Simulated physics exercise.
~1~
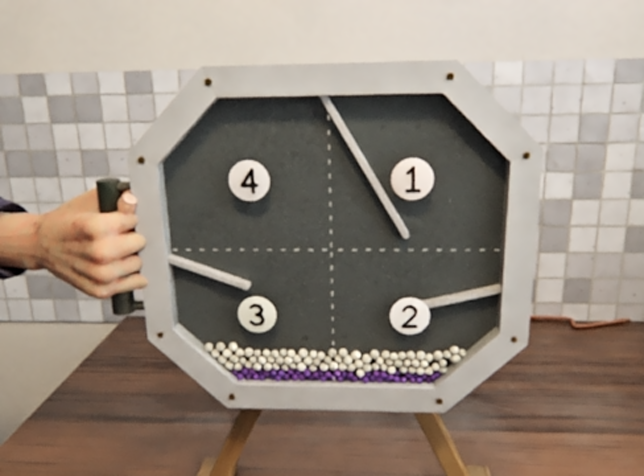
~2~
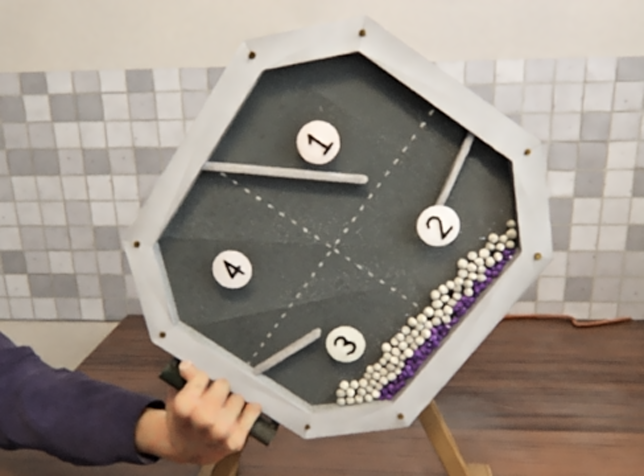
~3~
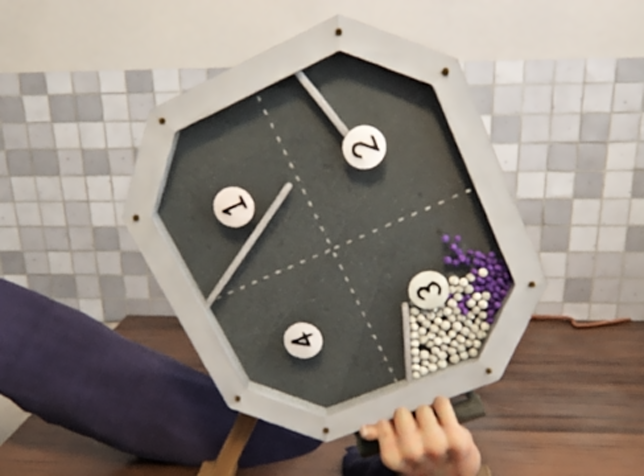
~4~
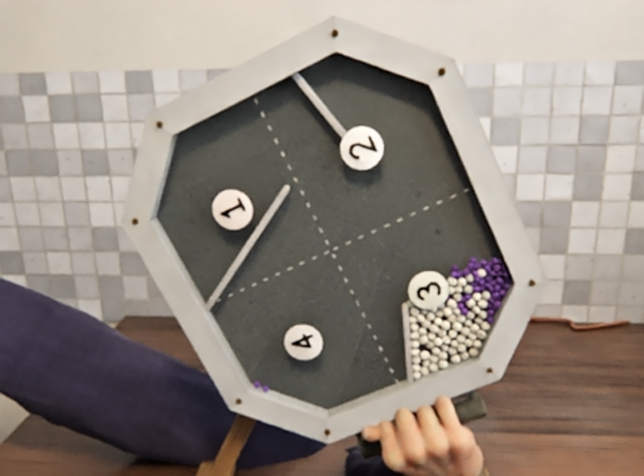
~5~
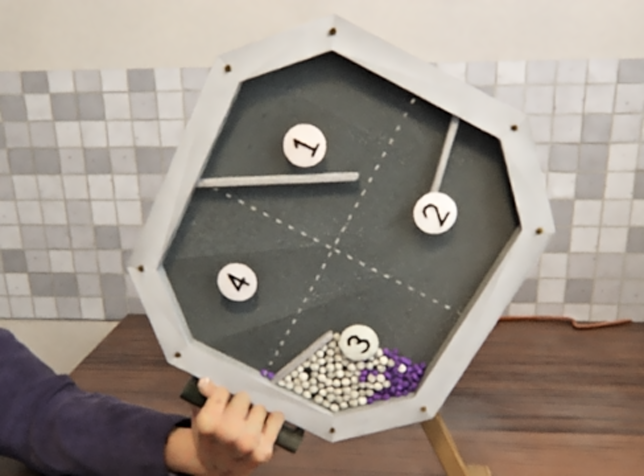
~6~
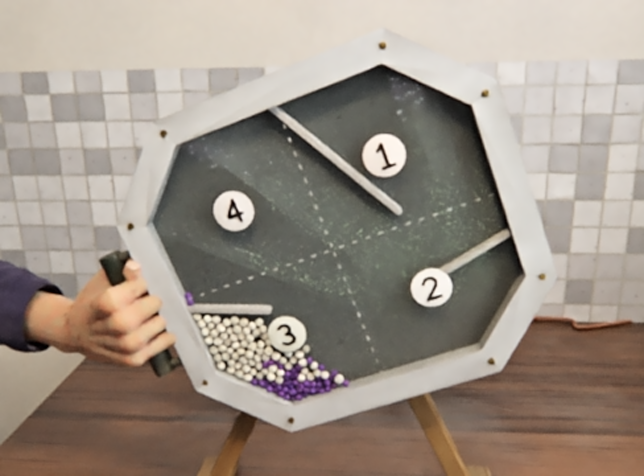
The clip opens with a hand gripping the handle of an eight-sided, clear-fronted case, where pale beads lie along the bottom above smaller purple ones. The hand turns the case anticlockwise, and the beads bank up in a slope at the lower right. As the turn continues past a quarter, they gather beside the short bar in quarter three, the purple ones mostly at the upper right. After a brief hold, the hand swings the case back clockwise, and the pile shifts left. It ends still tilted anticlockwise, with almost all the beads heaped in quarter three at the lower left.
